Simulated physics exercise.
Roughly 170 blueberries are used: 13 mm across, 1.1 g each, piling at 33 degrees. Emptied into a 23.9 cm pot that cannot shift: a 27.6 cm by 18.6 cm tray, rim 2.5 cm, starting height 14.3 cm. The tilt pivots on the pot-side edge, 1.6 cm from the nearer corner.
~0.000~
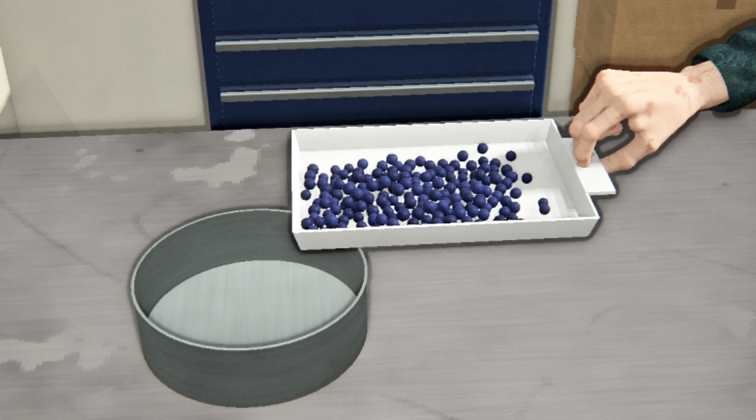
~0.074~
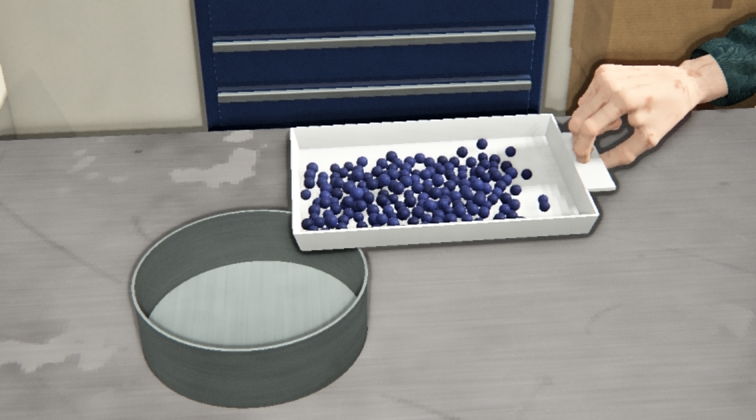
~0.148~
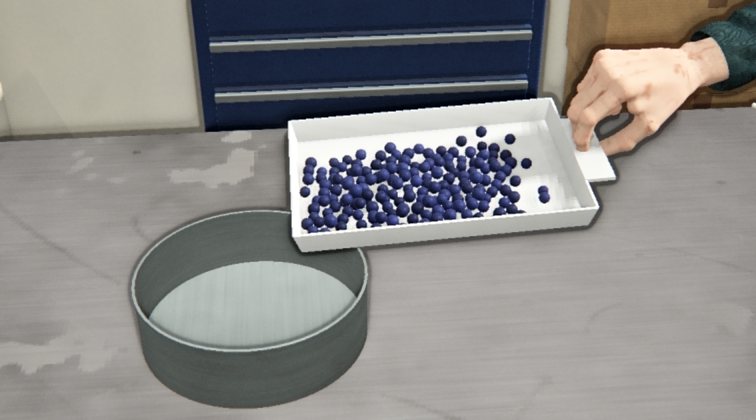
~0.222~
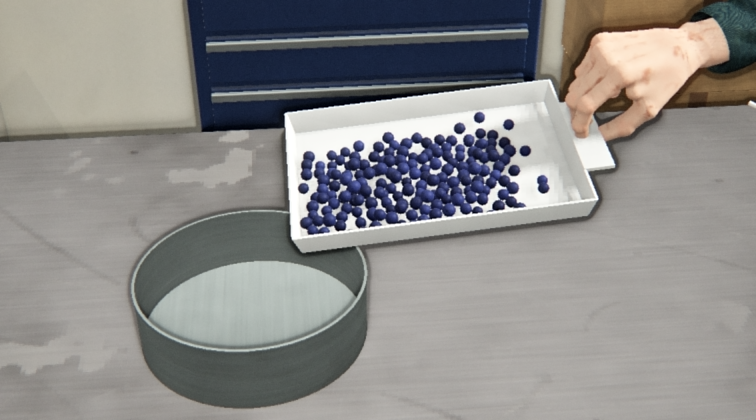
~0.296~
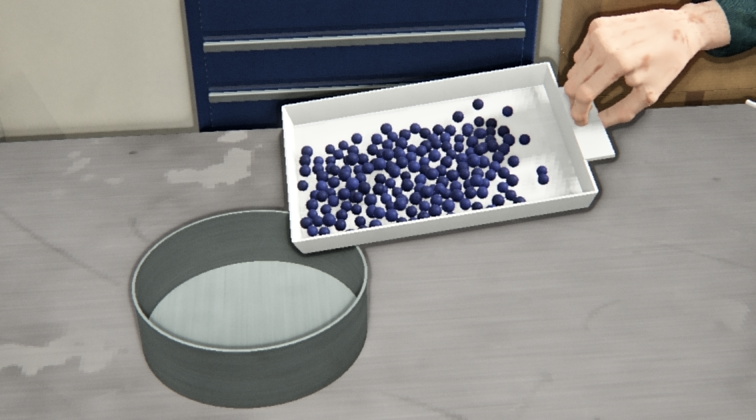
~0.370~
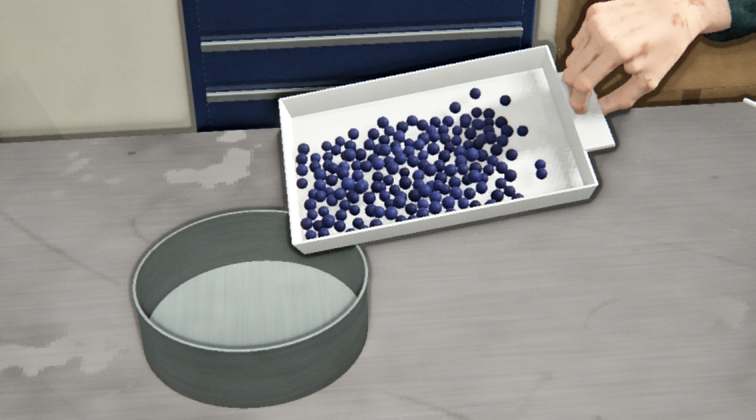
A white tray of dark blue berries tilts as a hand raises its right end.
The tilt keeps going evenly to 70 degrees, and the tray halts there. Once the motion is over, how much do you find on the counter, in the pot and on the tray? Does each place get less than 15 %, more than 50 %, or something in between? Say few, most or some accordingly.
Counter: Few. Pot: Few. Tray: Most.
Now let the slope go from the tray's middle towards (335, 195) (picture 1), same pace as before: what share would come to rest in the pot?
That would be close to 5 per cent.
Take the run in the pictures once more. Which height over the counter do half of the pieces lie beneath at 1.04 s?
Around 22 cm up.
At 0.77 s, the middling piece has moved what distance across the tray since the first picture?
Around 2 centimetres.
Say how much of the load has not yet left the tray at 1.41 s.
Around 95 percent of it.
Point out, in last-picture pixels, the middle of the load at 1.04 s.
The middle of the load should be at about (376, 166) by then.
After 0.77 s, tilt 43 degrees; the tray holds 100 %, the pot 0 %.
After 1.04 s, tilt 60 degrees; the tray holds 100 %, the pot 0 %.
After 1.41 s, tilt 70 degrees; the tray holds 95 %, the pot 5 %.
By 2.8 s all is still; counter 0 %, pot 5 %, tray 95 %.
